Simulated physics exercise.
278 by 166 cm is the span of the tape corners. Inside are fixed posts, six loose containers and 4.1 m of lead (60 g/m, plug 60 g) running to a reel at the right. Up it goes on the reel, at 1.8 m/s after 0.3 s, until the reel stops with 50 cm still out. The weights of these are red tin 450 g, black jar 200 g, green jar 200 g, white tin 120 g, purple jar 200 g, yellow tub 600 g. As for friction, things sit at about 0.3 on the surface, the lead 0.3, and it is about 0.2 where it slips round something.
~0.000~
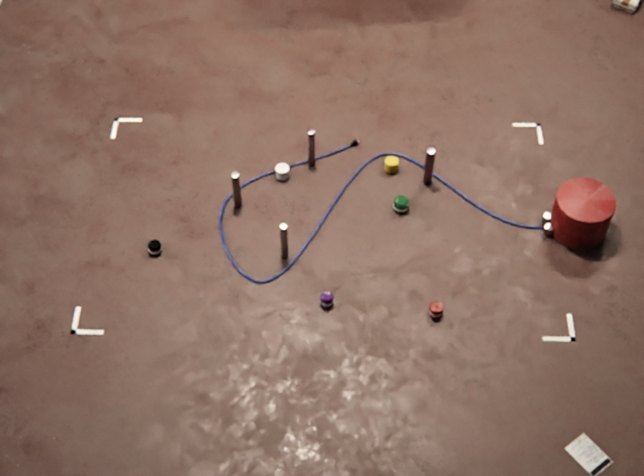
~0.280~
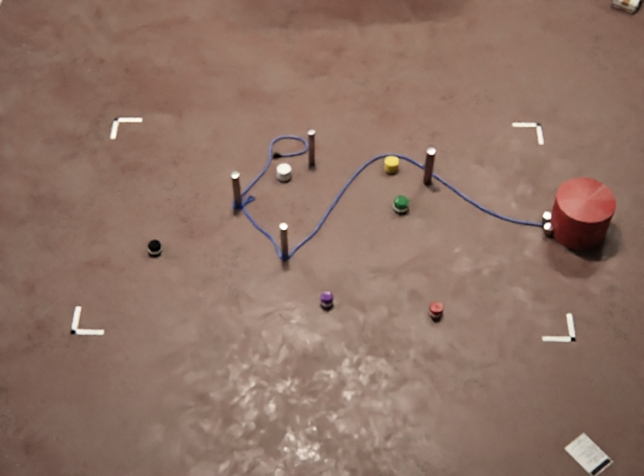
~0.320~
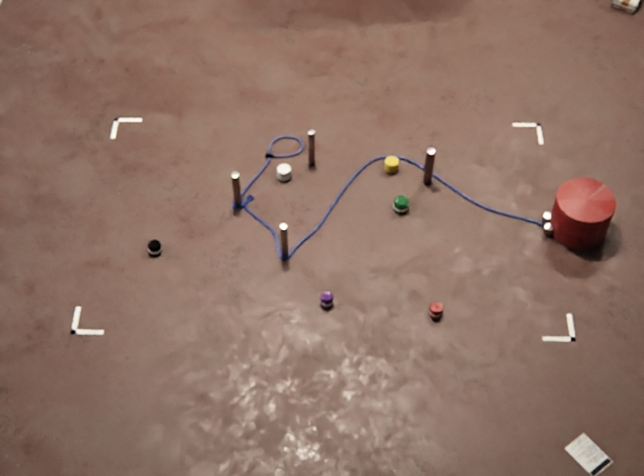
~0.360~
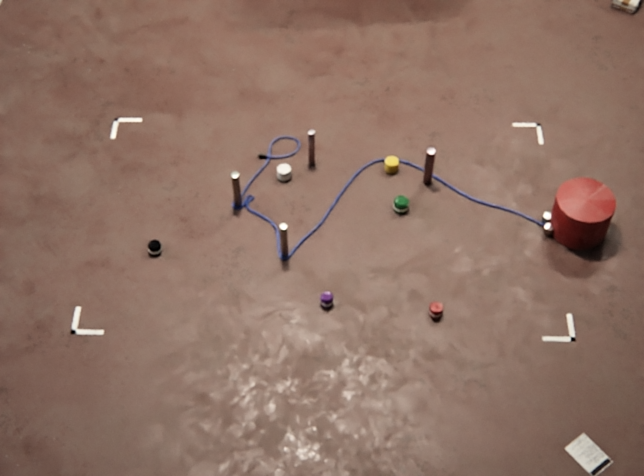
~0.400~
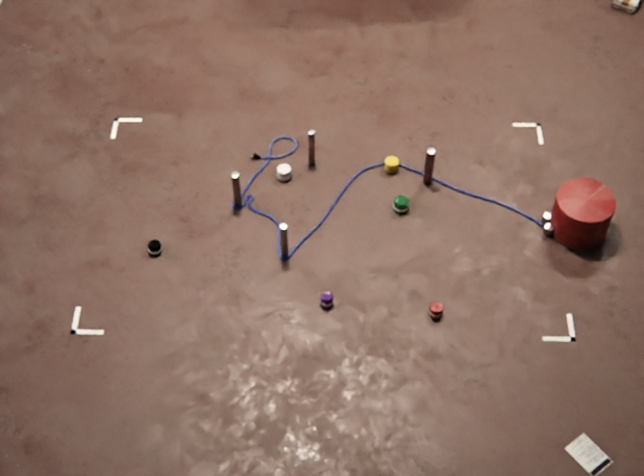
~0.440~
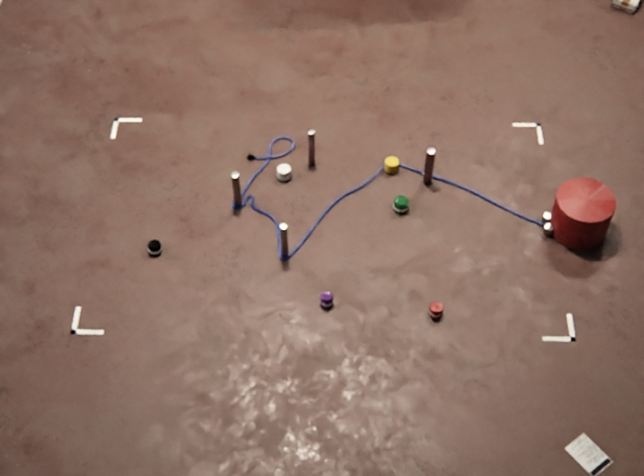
A brownish, faintly glossy surface marked by white corner brackets is seen from high above at a slant. A blue lead winds from a red reel at right among four upright posts, with small yellow, green, white, purple, red and black containers scattered around. The lead draws in against the lower post, its free end curls into a loop near the white container, and its right stretch straightens slightly while the camera and containers stay essentially still.
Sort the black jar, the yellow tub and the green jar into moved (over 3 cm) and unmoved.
Sorted: Black jar unmoved, yellow tub moved, green jar moved.
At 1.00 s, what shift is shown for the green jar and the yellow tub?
Green jar 0 cm, yellow tub 10 cm.
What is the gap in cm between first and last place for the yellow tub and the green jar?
Net shift, approx.: Yellow tub = 30 cm, green jar = 140 cm.
At 1.0 s, plug at (236, 158); yellow tub 11 cm off its start.
At 1.5 s, plug at (337, 294); yellow tub 19 cm off its start.
At 2.1 s, plug at (431, 190); green jar 73 cm off its start at (462, 127), yellow tub lifted 7 cm.
At 2.6 s, plug at (593, 245); green jar 135 cm off its start, yellow tub on its side, 29 cm off its start.
At 3.4 s, plug at (584, 279); green jar 138 cm off its start at (478, 59), yellow tub on its side, 29 cm off its start at (432, 184), black jar 0 cm off its start at (154, 244).
